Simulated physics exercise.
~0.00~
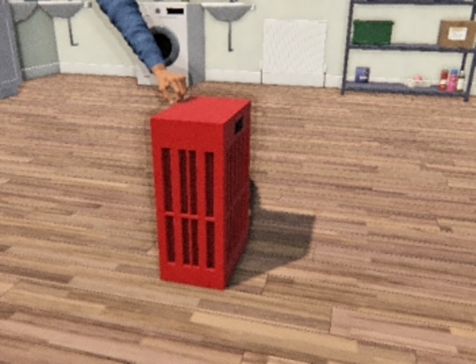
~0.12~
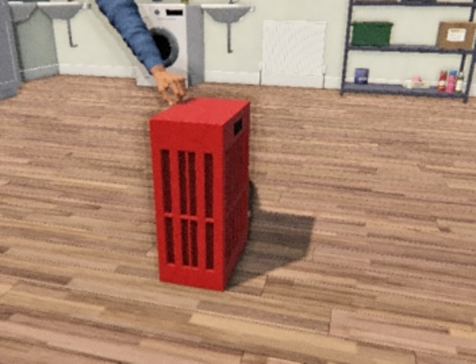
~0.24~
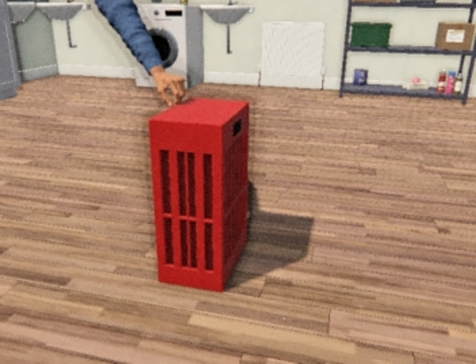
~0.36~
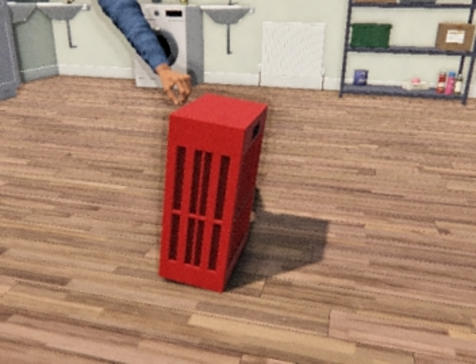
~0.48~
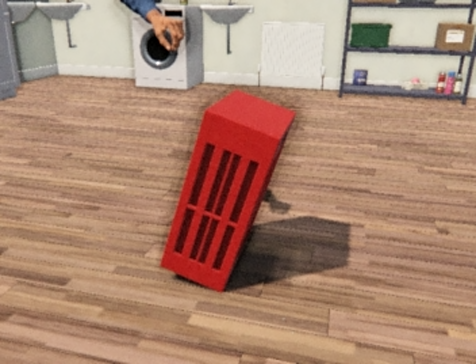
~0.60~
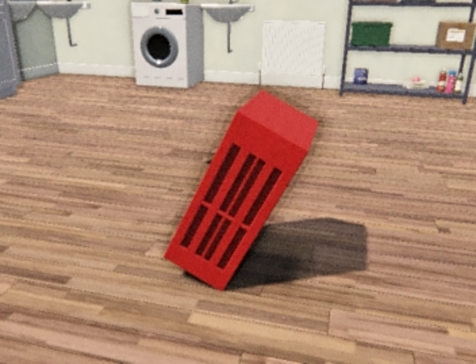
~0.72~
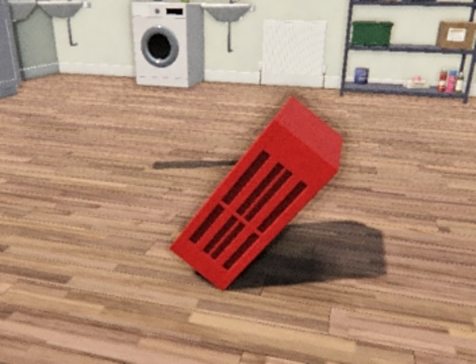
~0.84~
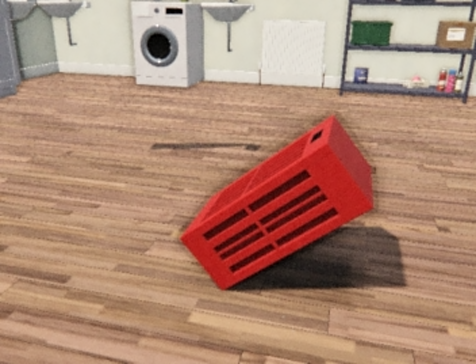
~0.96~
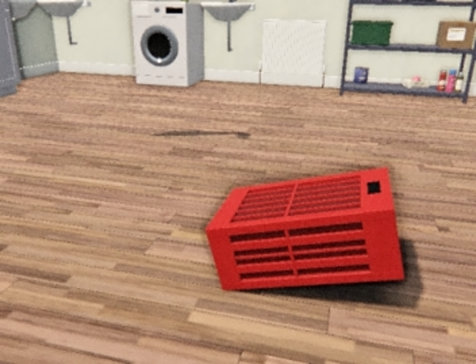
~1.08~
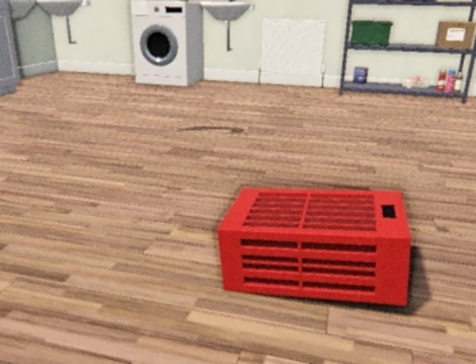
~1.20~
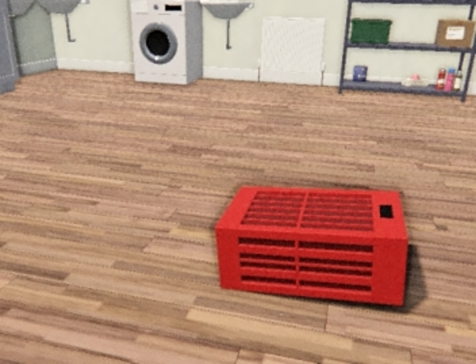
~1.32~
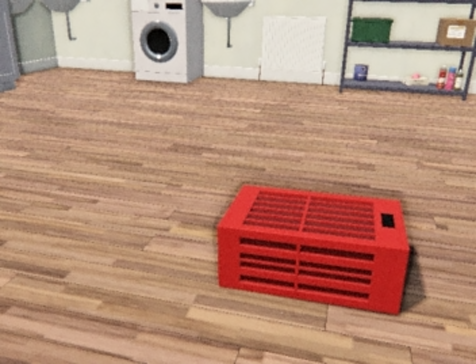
In a laundry room, a hand releases a red crate, which topples right onto its side.
